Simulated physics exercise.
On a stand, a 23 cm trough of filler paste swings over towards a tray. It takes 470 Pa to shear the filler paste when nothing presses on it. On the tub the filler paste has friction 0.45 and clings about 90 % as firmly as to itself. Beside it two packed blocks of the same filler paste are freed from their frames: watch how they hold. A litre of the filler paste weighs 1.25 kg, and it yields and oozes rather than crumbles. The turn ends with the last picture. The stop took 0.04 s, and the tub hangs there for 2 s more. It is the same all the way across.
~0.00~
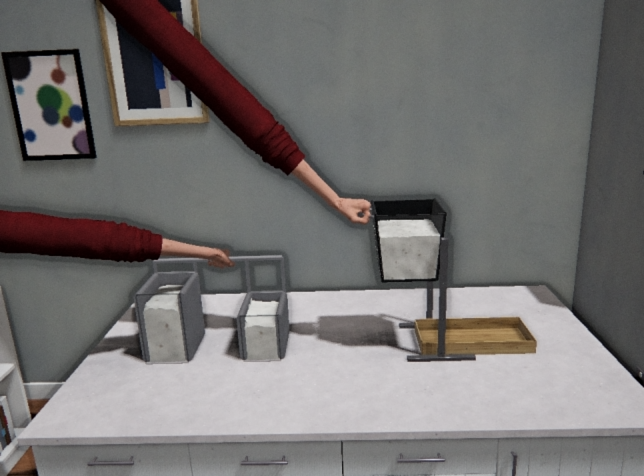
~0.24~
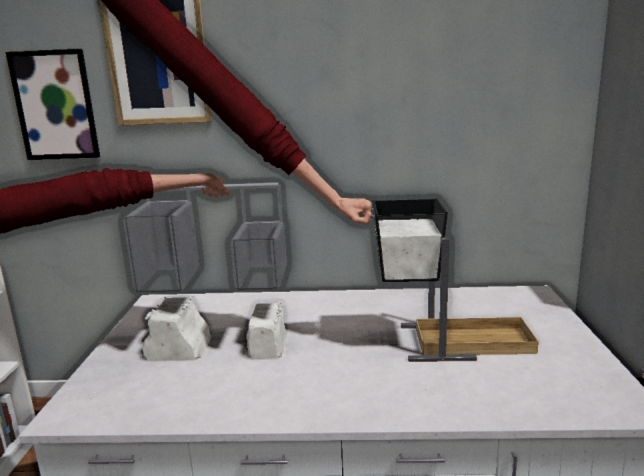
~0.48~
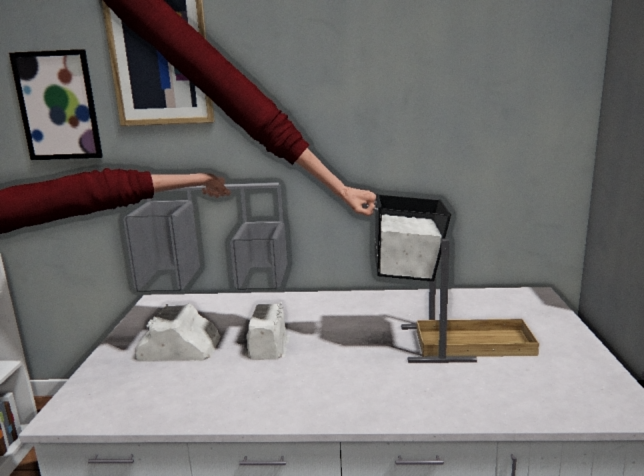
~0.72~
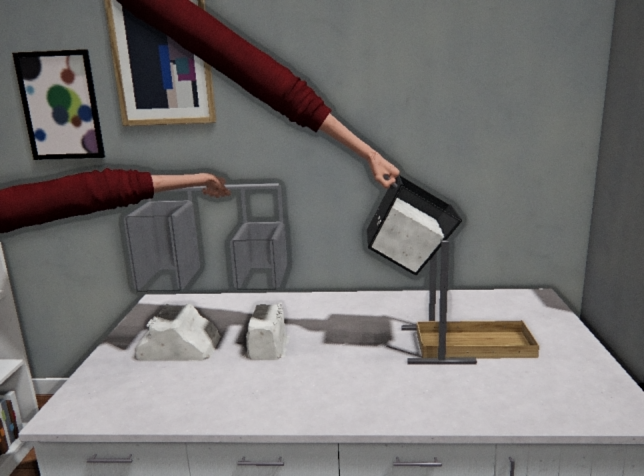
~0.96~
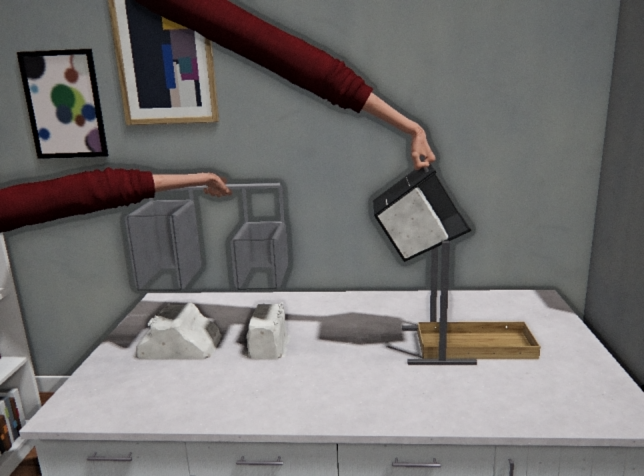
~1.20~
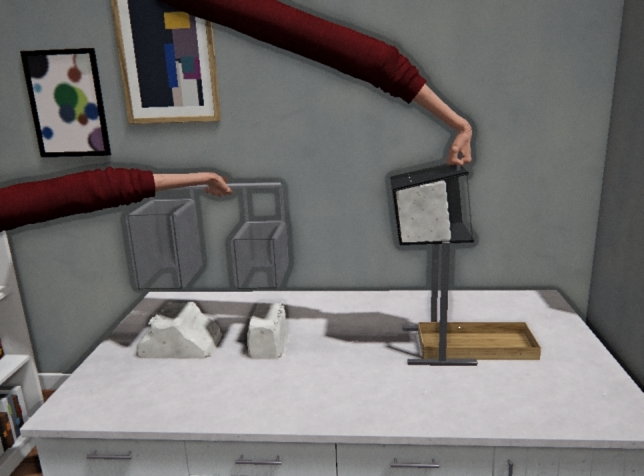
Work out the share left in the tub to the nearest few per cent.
The share left in the tub is near 100 %.
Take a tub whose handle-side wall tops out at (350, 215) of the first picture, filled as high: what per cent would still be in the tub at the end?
Then about 55 %.
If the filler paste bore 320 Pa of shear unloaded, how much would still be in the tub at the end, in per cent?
Then about 70 %.
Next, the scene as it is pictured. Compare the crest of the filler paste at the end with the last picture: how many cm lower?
Roughly 5 cm.
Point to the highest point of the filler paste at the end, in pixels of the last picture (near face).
Around (420, 197).
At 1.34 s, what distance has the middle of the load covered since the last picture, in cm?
Some 2 cm.
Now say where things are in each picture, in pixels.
In the first picture, handle-side rim at (377, 215), tilt 0 degrees; crest of the filler paste at (431, 235); block heights 23 cm, 15 cm (left to right).
In the second picture, handle-side rim at (378, 215), tilt 0 degrees; crest of the filler paste at (432, 235); block heights 18 cm, 14 cm (left to right).
In the third picture, handle-side rim at (382, 208), tilt 7 degrees; crest of the filler paste at (387, 231); block heights 14 cm, 14 cm (left to right).
In the fourth picture, handle-side rim at (403, 186), tilt 32 degrees; crest of the filler paste at (396, 208); block heights 14 cm, 14 cm (left to right).
In the fifth picture, handle-side rim at (436, 174), tilt 59 degrees; crest of the filler paste at (415, 190); block heights 14 cm, 14 cm (left to right).
In the sixth picture, handle-side rim at (468, 175), tilt 83 degrees; crest of the filler paste at (442, 183); block heights 14 cm, 14 cm (left to right).
After 1.34 s, the tub is at 83 degrees and holds 100 %.
After 1.51 s, the tub is at 83 degrees and holds 100 %.
After 1.68 s, the tub is at 83 degrees and holds 100 %.
After 1.85 s, the tub is at 83 degrees and holds 100 %.
After 3.20 s, the tub is at 83 degrees and holds 100 %.
